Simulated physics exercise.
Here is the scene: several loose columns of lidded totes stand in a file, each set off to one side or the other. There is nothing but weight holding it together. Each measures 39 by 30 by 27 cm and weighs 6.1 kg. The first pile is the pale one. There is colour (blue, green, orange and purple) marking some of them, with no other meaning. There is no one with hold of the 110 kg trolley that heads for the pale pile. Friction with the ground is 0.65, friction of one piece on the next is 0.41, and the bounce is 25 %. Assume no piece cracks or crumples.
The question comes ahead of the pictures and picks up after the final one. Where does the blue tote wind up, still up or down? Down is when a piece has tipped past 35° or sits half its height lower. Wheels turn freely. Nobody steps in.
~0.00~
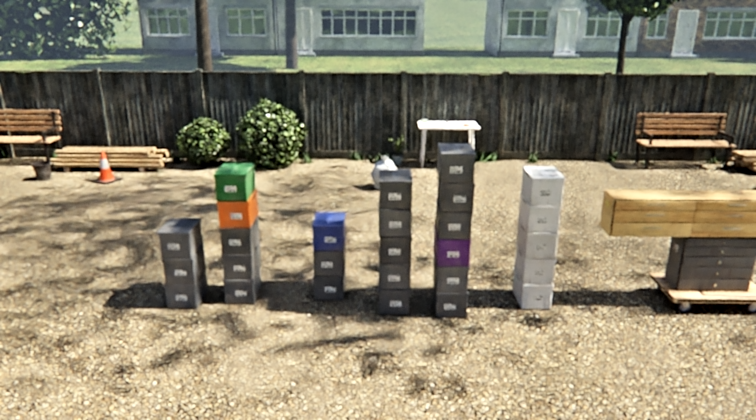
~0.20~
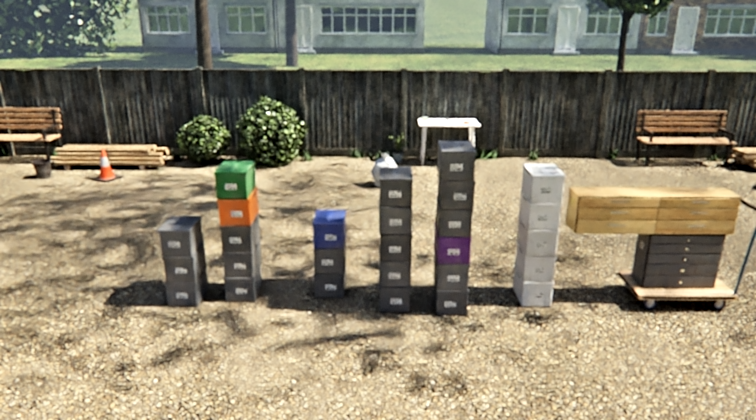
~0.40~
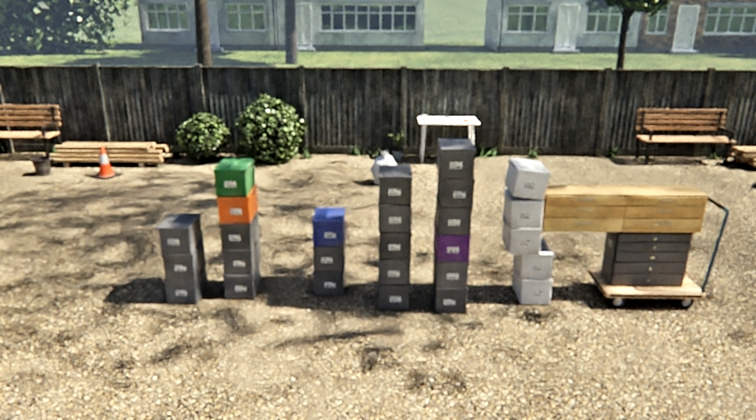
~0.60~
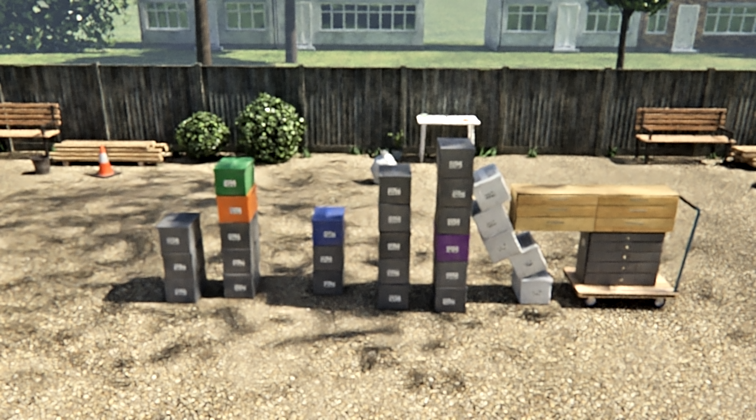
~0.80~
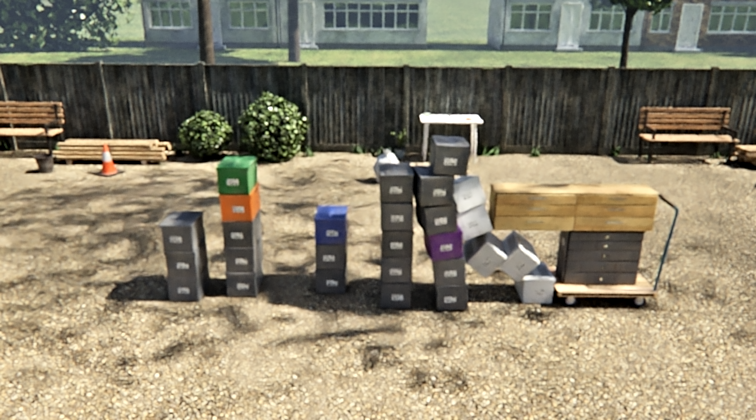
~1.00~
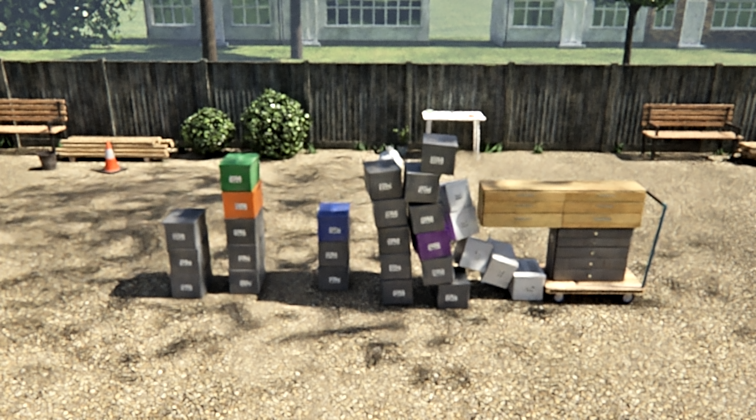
Once all is still, the blue tote is down.
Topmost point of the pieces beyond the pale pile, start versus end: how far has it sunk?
By about 25 cm, start to end.
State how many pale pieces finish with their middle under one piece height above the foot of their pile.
Number of pale pieces - 5.
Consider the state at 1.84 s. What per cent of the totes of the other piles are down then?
45 per cent.
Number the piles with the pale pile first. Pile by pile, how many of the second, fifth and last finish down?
As for pieces, it's second 5, fifth 0 and last 0.
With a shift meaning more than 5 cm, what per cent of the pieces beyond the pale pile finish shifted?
The share is 70 %.
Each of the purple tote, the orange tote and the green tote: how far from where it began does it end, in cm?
Moved: Purple 90, orange 10, green 0.
After 1.36 s, 4 of the pale pile down; none of the 22 other totes down, 11 disturbed; blue tote unmoved; purple tote 25° from how it stood.
After 1.84 s, 4 of the pale pile down; 10 of the 22 other totes down; blue tote 17° from how it stood; purple tote 54° from how it stood, 20 cm lower.
After 2.74 s, 4 of the pale pile down; 13 of the 22 other totes down; blue tote 49° from how it stood, 24 cm lower; purple tote 72° from how it stood, 21 cm lower.
In the end (4.9 s), 4 of the pale pile down; 13 of the 22 other totes down; blue tote upside down; purple tote on its side; orange tote 7 cm from its place. From the last view, middles, blue tote near (235, 253), purple tote near (365, 260).
